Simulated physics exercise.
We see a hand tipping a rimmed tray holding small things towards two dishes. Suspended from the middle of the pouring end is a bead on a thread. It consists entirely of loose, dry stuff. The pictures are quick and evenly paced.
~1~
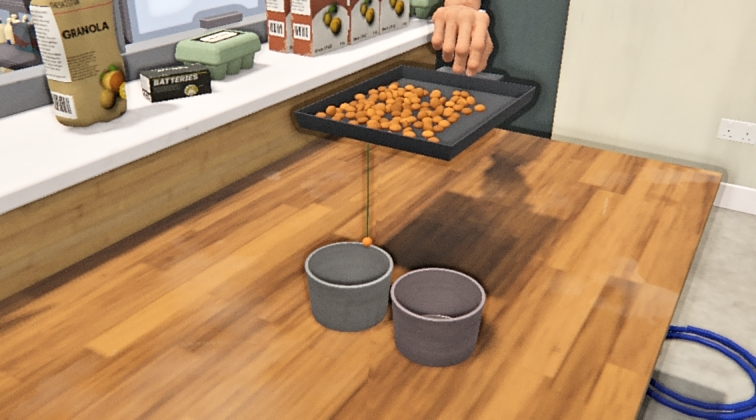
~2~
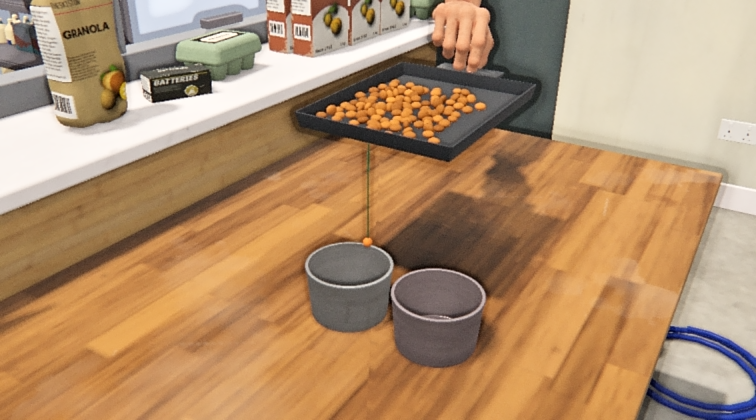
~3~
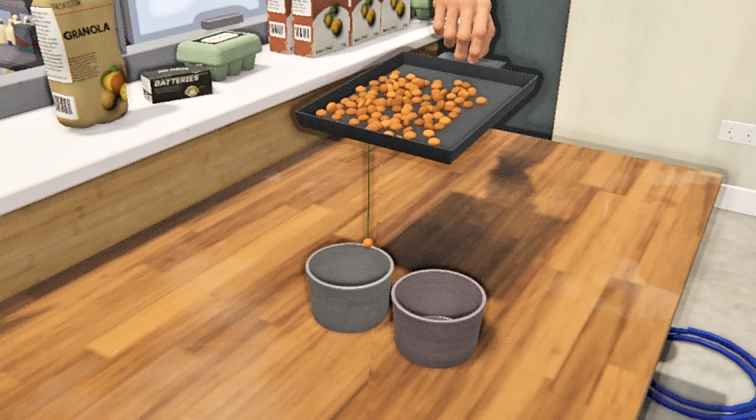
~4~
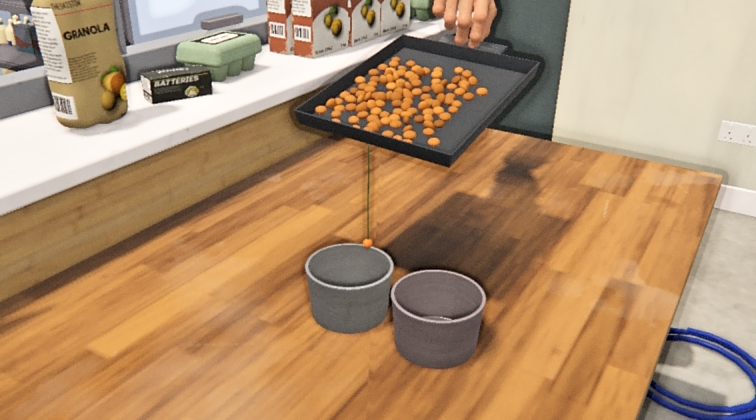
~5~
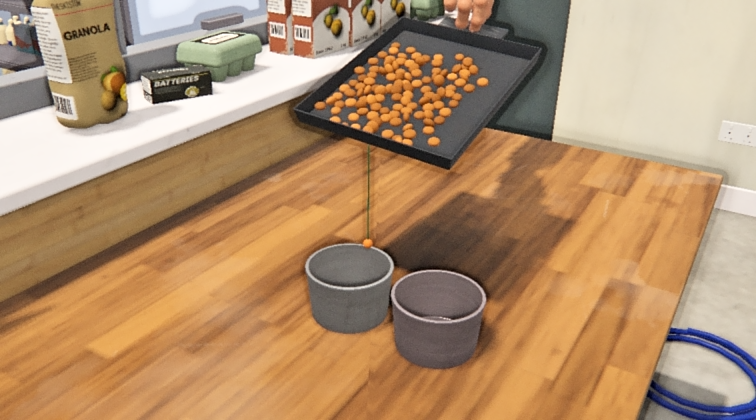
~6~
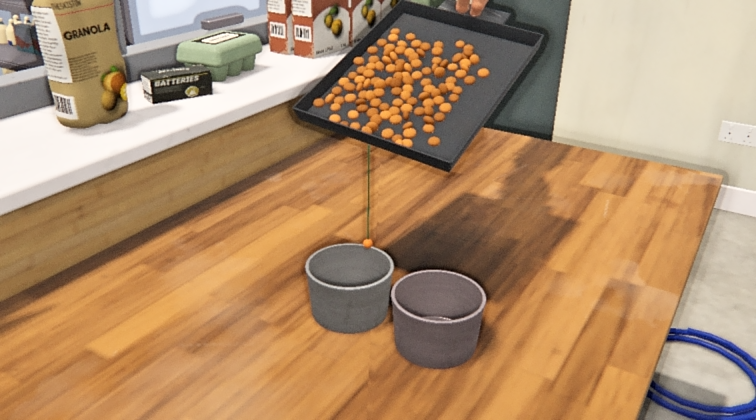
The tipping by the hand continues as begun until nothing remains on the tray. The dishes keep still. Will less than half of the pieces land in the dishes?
Most of what falls will go into the dishes.
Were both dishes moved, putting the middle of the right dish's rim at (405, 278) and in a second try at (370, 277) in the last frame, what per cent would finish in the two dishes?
60 %, then 40 %.
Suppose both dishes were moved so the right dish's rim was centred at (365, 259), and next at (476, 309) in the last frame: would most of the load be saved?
Try 1: A lesser share; try 2: The greater share.
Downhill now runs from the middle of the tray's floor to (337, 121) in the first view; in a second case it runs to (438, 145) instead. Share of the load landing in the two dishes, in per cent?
The first try would leave around 0 per cent there, the second around 70 per cent.
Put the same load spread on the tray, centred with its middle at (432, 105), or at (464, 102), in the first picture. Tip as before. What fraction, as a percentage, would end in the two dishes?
First about 80, then 60 per cent.
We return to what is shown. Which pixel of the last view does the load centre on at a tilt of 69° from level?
Roughly at (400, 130).
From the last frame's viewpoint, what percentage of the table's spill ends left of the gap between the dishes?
That's roughly 80 per cent of the pieces.
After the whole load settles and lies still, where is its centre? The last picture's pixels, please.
Close to (423, 333) in the last picture.
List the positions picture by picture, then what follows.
In the first picture, corners of the pouring end (299, 111) and (450, 144), level; middle of the load (408, 109), bits of cat kibble; left dish (325, 302); right dish (416, 336); bead on its thread (367, 242).
In the second picture, corners of the pouring end (299, 111) and (450, 145), level; middle of the load (408, 107).
In the third picture, corners of the pouring end (300, 111) and (450, 148), tipped barely, lowest at the right corner; middle of the load (409, 103).
In the fourth picture, corners of the pouring end (299, 109) and (450, 152), tipped a little, lowest at the right corner; middle of the load (408, 96).
In the fifth picture, corners of the pouring end (298, 108) and (450, 156), tipped clearly, lowest at the right corner; middle of the load (408, 88).
In the sixth picture, corners of the pouring end (297, 107) and (449, 159), tipped clearly, lowest at the right corner; middle of the load (396, 83), just a few on the move; left dish (326, 304); right dish (416, 338).
Just after the last frame, tray tipped steeply; almost all on the tray; just a few in the air.
A moment on, tray tipped past a quarter turn; just a few on the tray; roughly half in the right dish; about a tenth in the left dish; about a tenth outside both; roughly a quarter in the air.
Further on, tray tipped past a quarter turn; roughly two thirds in the right dish; roughly a quarter in the left dish; about a tenth outside both.
When it is over, tray tipped past a quarter turn; roughly two thirds in the right dish; roughly a quarter in the left dish; about a tenth outside both.
